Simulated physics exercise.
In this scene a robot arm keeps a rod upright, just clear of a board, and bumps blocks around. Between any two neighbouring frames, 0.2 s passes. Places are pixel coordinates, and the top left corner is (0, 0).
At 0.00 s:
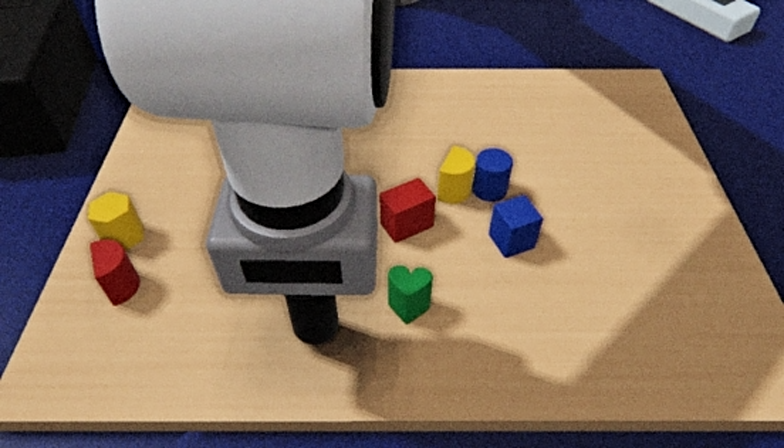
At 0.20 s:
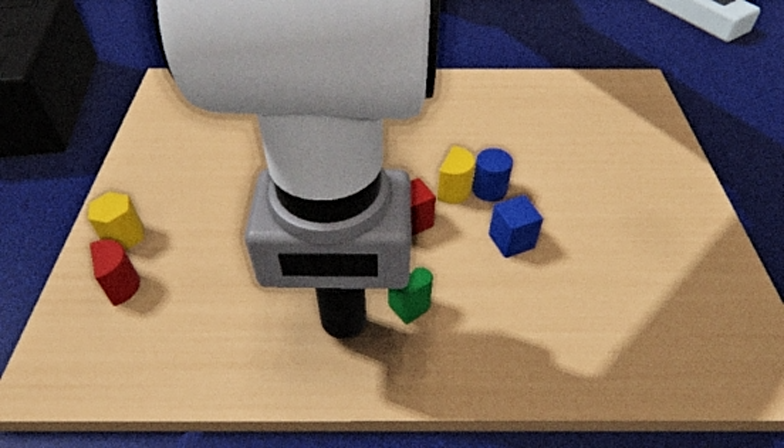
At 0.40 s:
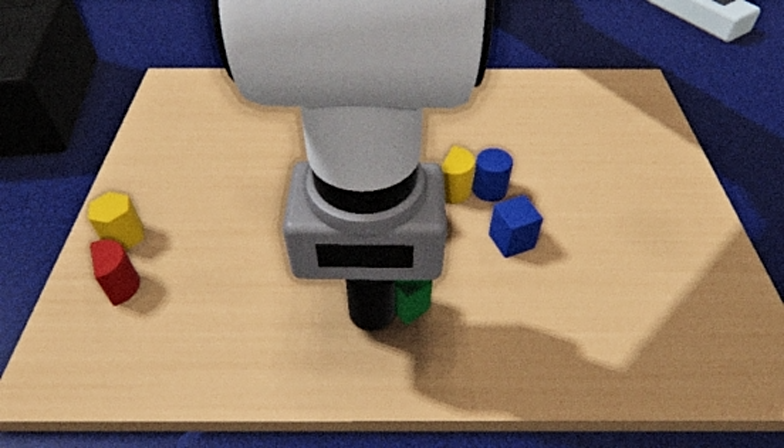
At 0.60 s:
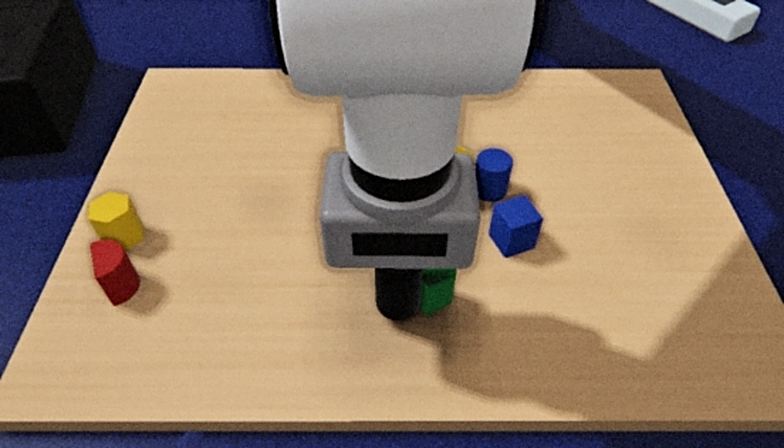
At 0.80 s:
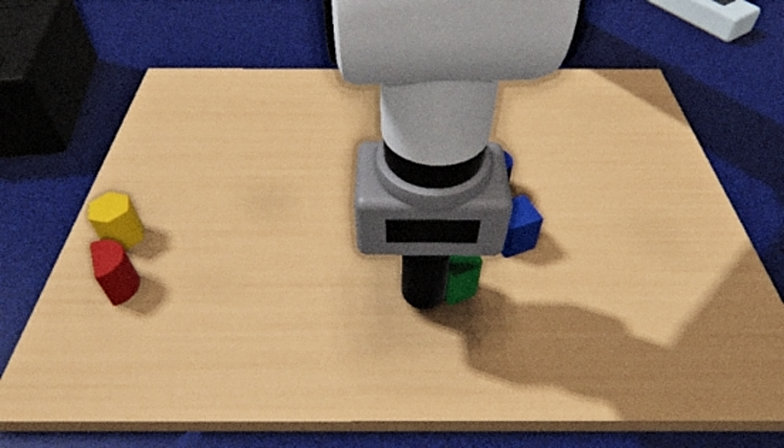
On a light wooden board over dark blue cloth, a grey and white robot arm with a black rod moves right toward a green heart-shaped block among scattered coloured blocks. The rod then pushes the green block a short way right and slightly up, as the arm covers the red and yellow blocks behind it.
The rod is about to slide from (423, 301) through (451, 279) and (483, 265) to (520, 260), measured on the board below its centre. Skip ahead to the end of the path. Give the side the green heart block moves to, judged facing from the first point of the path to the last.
It's pushed right.
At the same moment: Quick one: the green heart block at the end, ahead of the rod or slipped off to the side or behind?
I predict the rod still has it in front.
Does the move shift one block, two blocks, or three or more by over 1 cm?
My guess is two.
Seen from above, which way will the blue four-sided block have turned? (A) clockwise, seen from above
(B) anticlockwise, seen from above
B (anticlockwise, seen from above)
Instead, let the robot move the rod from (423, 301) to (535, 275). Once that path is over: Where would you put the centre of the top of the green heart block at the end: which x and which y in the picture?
The middle of the upper face of the green heart block will lie at about (567, 226) in the picture.
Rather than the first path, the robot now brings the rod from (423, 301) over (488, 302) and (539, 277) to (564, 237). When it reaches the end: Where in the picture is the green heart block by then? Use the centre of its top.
Its top middle is near (559, 182).
The first path, step by step. One third of the way, rod at (452, 270); green heart block at (492, 243), turned 20° clockwise.
Two thirds of the way, rod at (485, 256); green heart block at (527, 236), turned 20° clockwise; blue four-sided block at (527, 207), turned 30° anticlockwise.
At the end, rod at (522, 251); red rectangle in place; green heart block at (566, 238), turned 40° clockwise; blue four-sided block at (535, 202), turned 55° anticlockwise.
